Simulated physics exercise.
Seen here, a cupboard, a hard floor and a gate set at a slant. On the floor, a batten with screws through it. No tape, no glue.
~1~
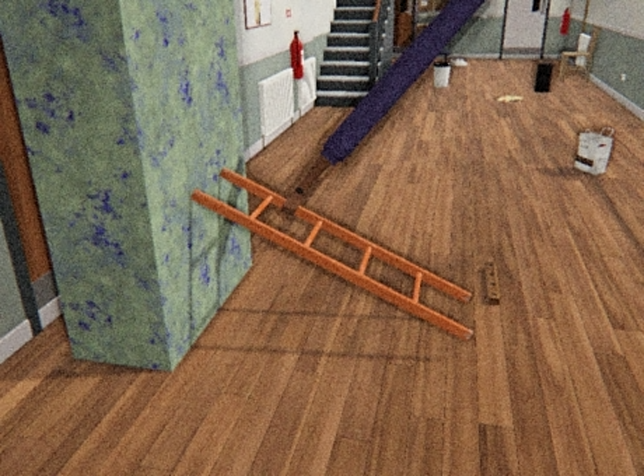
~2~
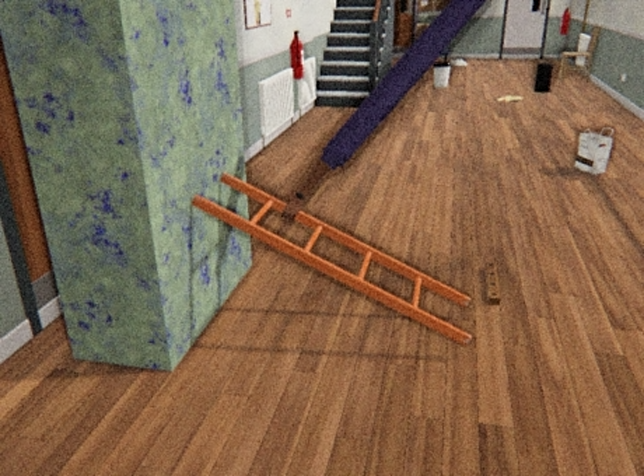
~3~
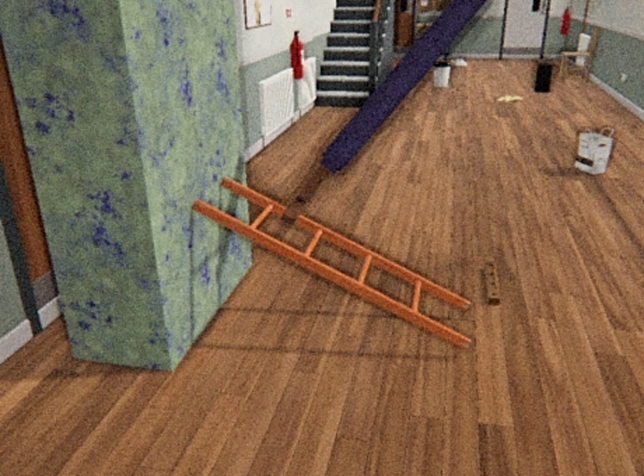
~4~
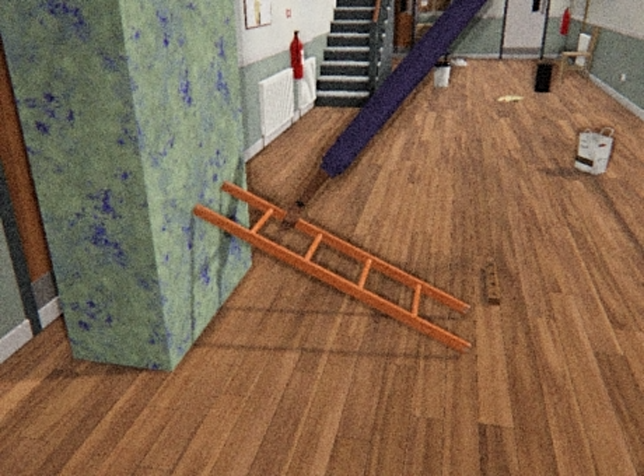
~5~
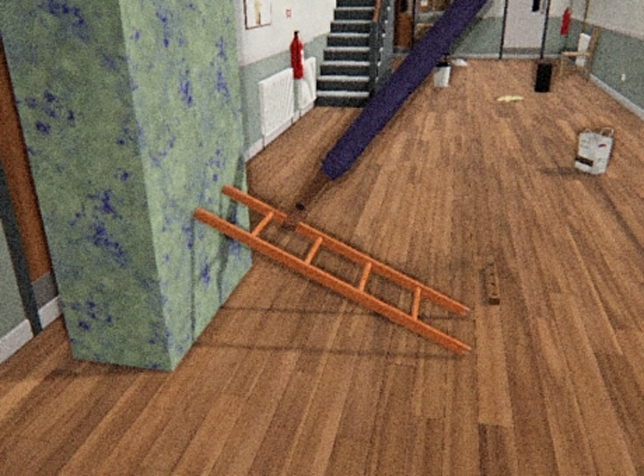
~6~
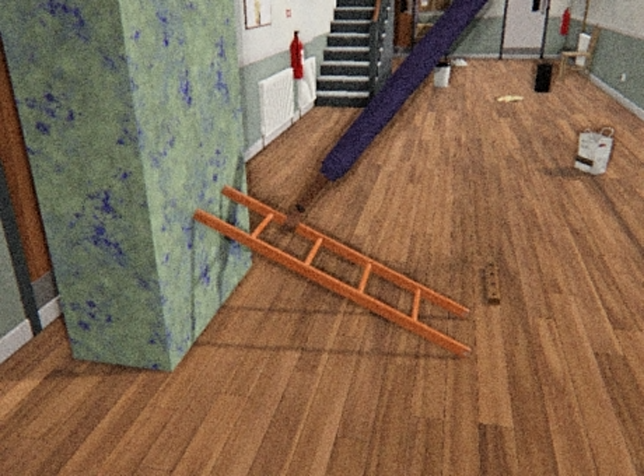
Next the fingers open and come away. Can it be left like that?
In the end the orange gate slips down.
Then, 0.38 s on from there, orange gate turned 19° from its first pose near (351, 308).
In the end, the orange gate gives way at the feet, near (352, 320).
